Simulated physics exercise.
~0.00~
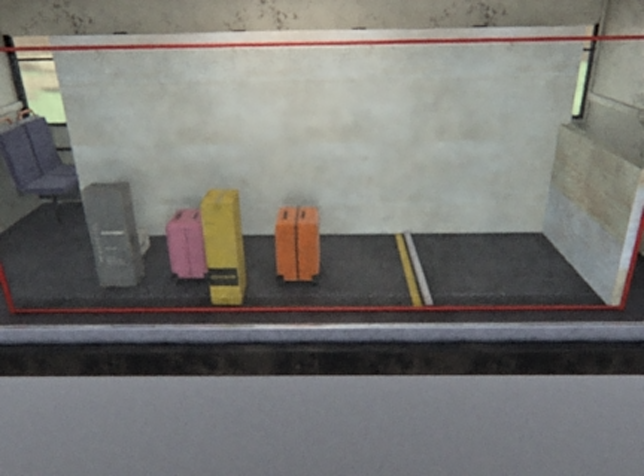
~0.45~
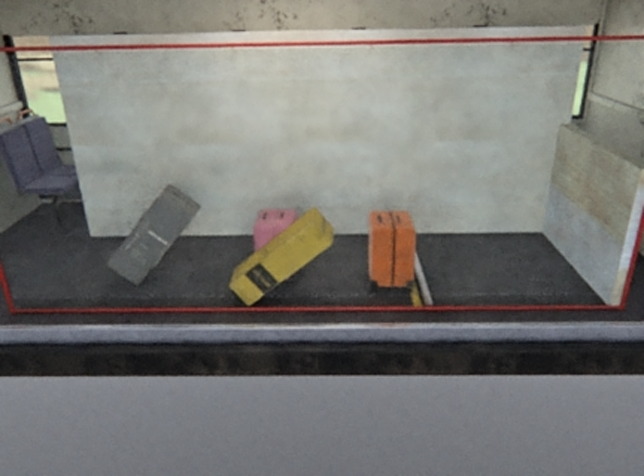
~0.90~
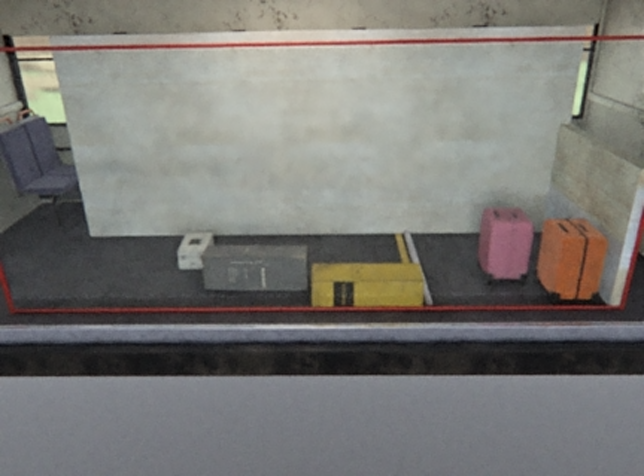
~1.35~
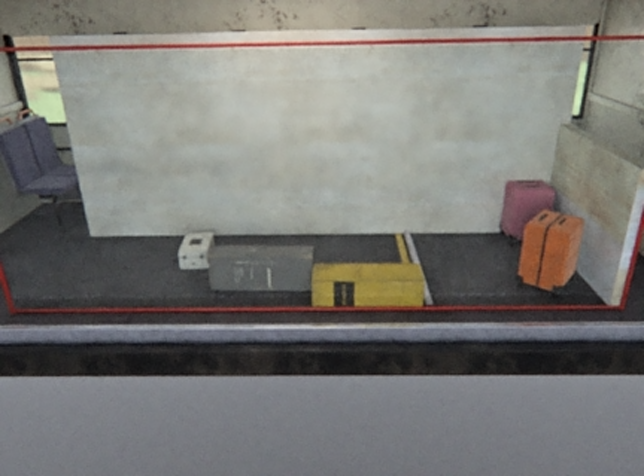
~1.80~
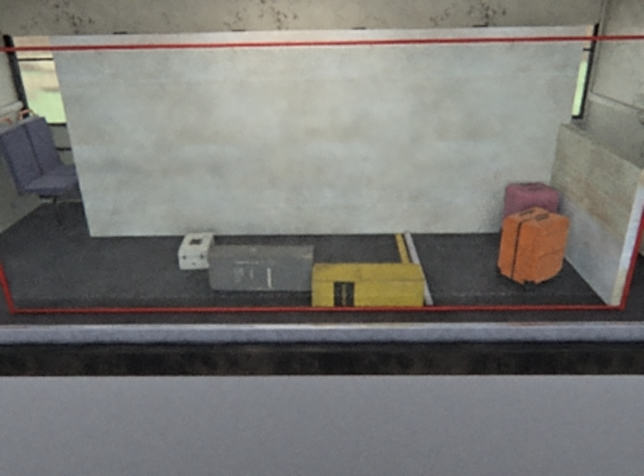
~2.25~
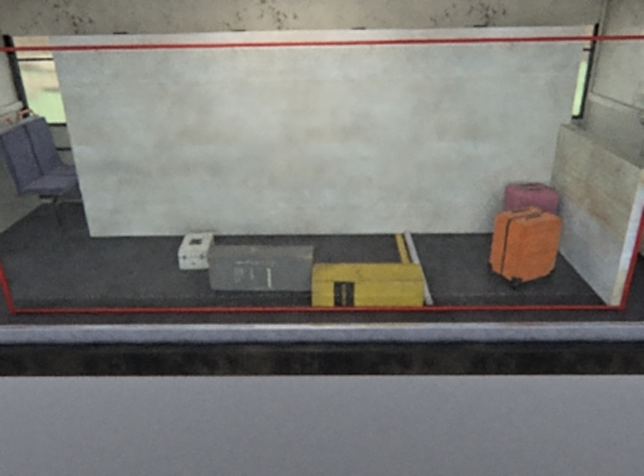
In a rail car bay, two wheeled cases rolled right across the yellow line as the grey and yellow boxes toppled and a white toolbox slid; the orange case drifted back slightly, ending upright near the pink one, while the others lay short of the line.
